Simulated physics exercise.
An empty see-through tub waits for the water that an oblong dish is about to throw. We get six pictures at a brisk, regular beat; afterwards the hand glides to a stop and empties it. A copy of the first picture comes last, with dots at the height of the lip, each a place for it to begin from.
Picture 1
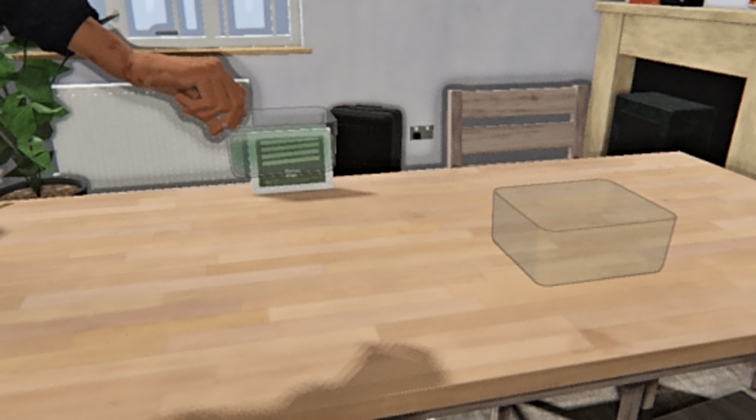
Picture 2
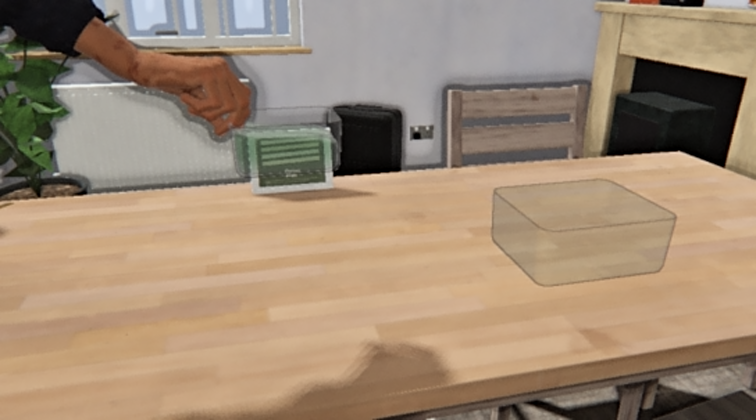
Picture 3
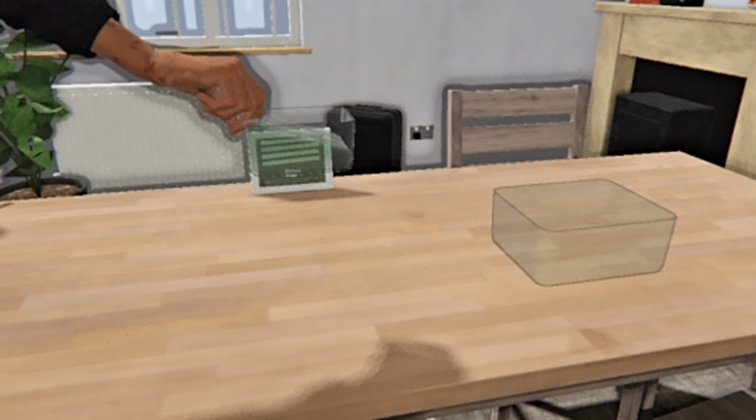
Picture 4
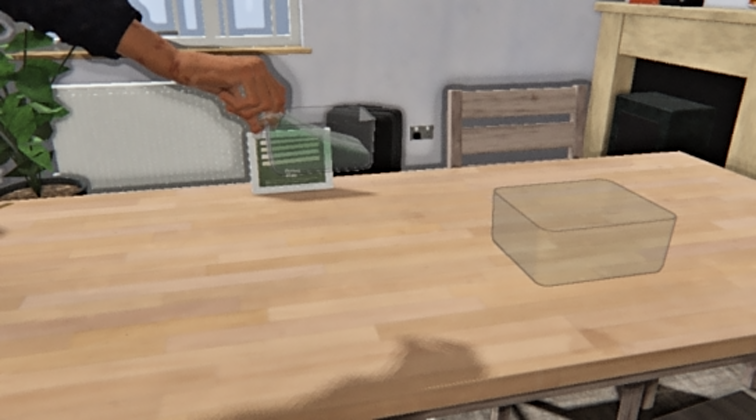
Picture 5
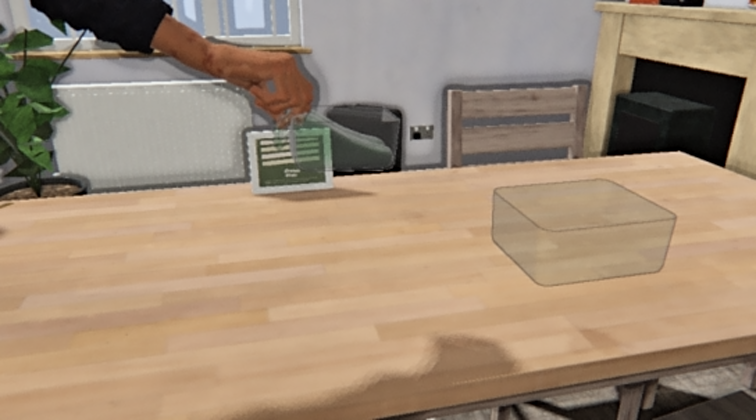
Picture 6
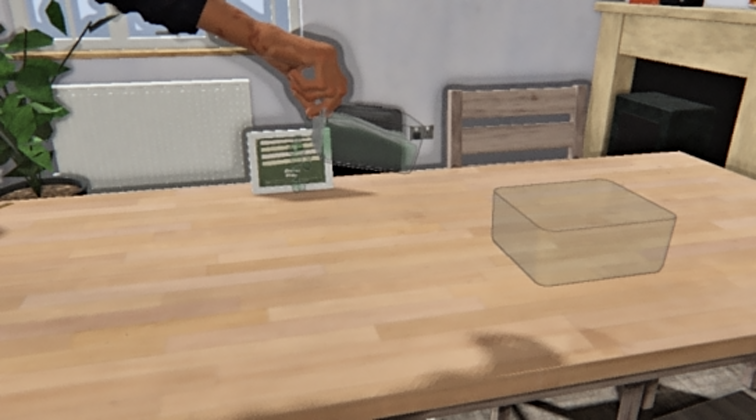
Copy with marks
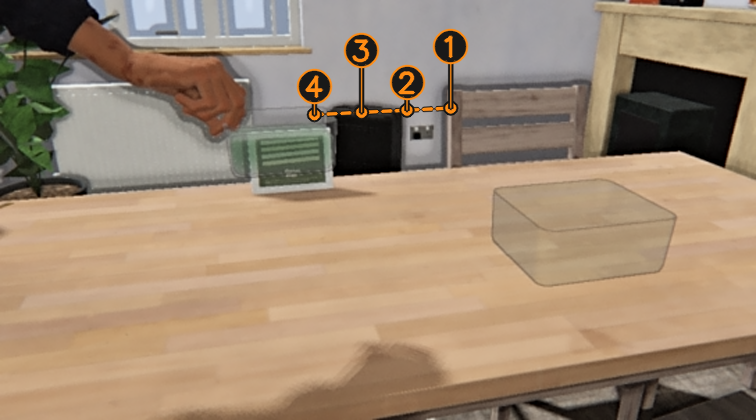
A hand at the upper left holds a see-through oblong dish upright behind a small green-and-white sign on a wooden table, then moves it steadily to the right. The dish begins to tilt slightly near the end, while the empty clear tub on the right stays still.
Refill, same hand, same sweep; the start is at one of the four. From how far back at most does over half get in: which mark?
Use dot 3.
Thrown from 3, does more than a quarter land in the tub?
Yes, clearly.
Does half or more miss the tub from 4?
Yes, that goes wrong.
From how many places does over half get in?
Three of the four.
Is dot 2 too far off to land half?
No, not at all.
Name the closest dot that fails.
That would be 4.
On the marked copy, 1 at (450, 108); 2 at (407, 110); 3 at (361, 112); 4 at (314, 114).
Choosing 1, about 80 % lands in the tub, 6 % falls short and 14 % goes beside or beyond.
Choosing 2, about 78 % lands in the tub, 16 % falls short and 7 % goes beside or beyond.
Choosing 3, about 63 % lands in the tub, 29 % falls short and 8 % goes beside or beyond.
Choosing 4, about 33 % lands in the tub, 63 % falls short and 4 % goes beside or beyond.
